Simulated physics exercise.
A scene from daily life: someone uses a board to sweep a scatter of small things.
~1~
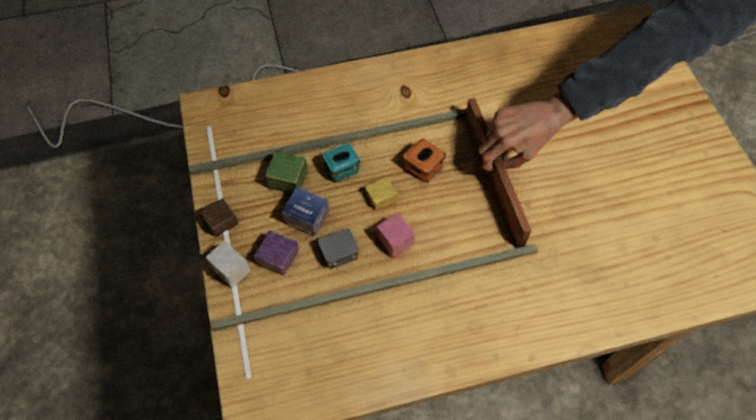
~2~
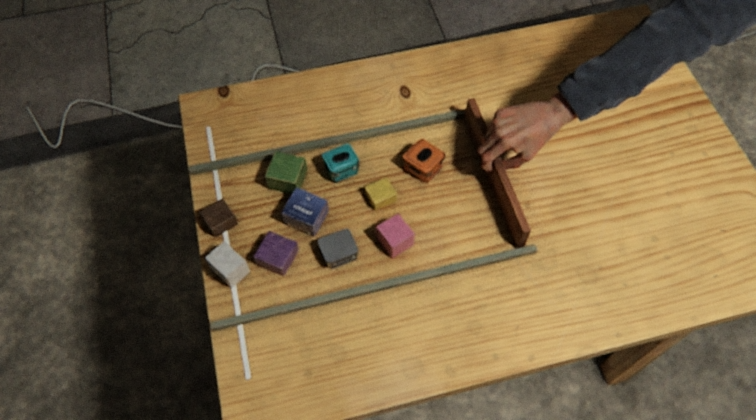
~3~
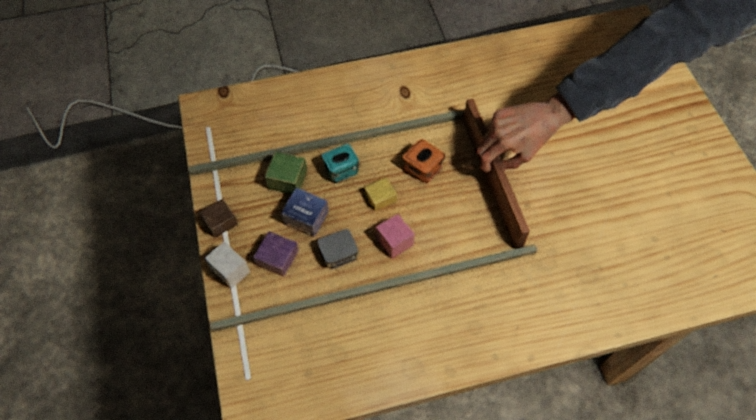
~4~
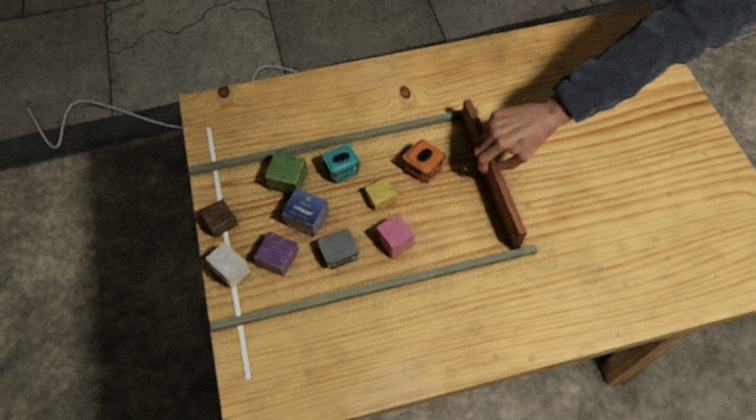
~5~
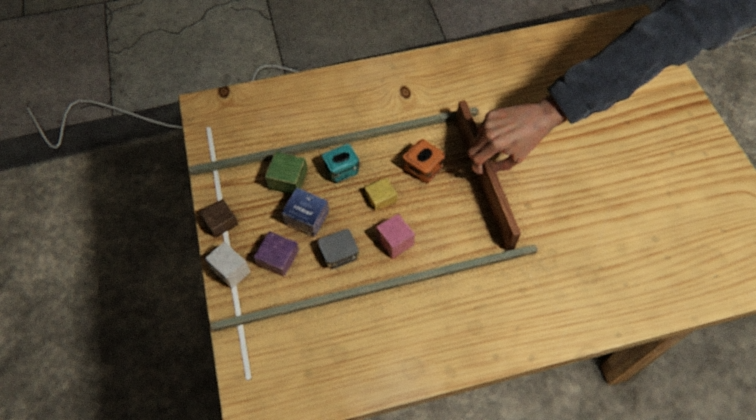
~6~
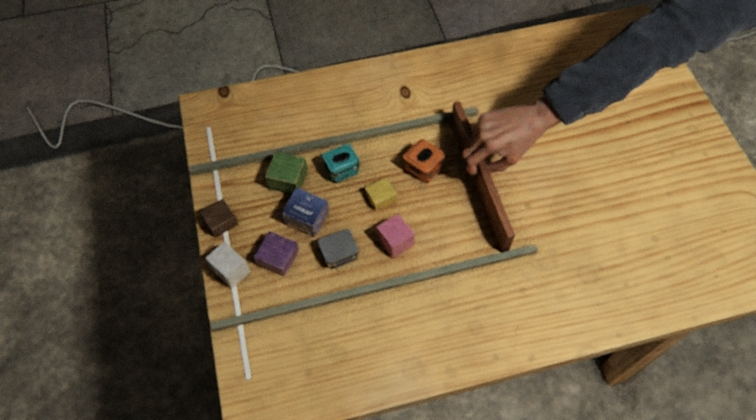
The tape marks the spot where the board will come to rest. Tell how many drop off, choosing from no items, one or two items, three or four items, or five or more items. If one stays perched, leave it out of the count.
Honestly, the push sends five or more of them over the end.
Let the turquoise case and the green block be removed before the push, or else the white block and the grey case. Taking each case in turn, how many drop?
In the first try 5, in the other 5.
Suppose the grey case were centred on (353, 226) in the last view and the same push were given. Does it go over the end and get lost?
From that start, the object then does not stay.
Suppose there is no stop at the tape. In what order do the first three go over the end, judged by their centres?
First the white block, then the green block, then the purple block.
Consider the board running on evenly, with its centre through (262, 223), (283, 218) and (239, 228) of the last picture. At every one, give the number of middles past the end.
First 3, then 1, finally 6.
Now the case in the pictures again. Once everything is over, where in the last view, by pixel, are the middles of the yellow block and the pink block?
The yellow block ends at (210, 225) and the pink block at (217, 275).
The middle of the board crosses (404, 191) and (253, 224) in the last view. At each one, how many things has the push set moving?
Counts: 2, 10.
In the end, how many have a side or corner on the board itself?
That number would be 3.
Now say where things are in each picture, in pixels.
Brown block (219, 217); white block (228, 264); purple block (277, 253); board (495, 170); tape (227, 239), in the first picture.
White block (228, 265); blue box (306, 212), in the second picture.
Purple block (276, 254); orange case (423, 161), in the third picture.
Brown block (219, 218); green block (287, 174), in the fourth picture.
White block (228, 265); yellow block (381, 194), in the fifth picture.
Brown block (219, 218); white block (228, 265); purple block (277, 254); board (480, 174); tape (227, 240), in the sixth picture.
Soon after, none off yet; brown block at rest near (219, 218); white block at rest near (228, 265); purple block at rest near (277, 254).
Then, none off yet; brown block moving near (212, 222); white block moved a little near (212, 272); purple block moved about its own width near (237, 256).
By the end, the number that fall off is five or more; fallen, turquoise case, grey case, blue box, green block, purple block, white block and brown block.
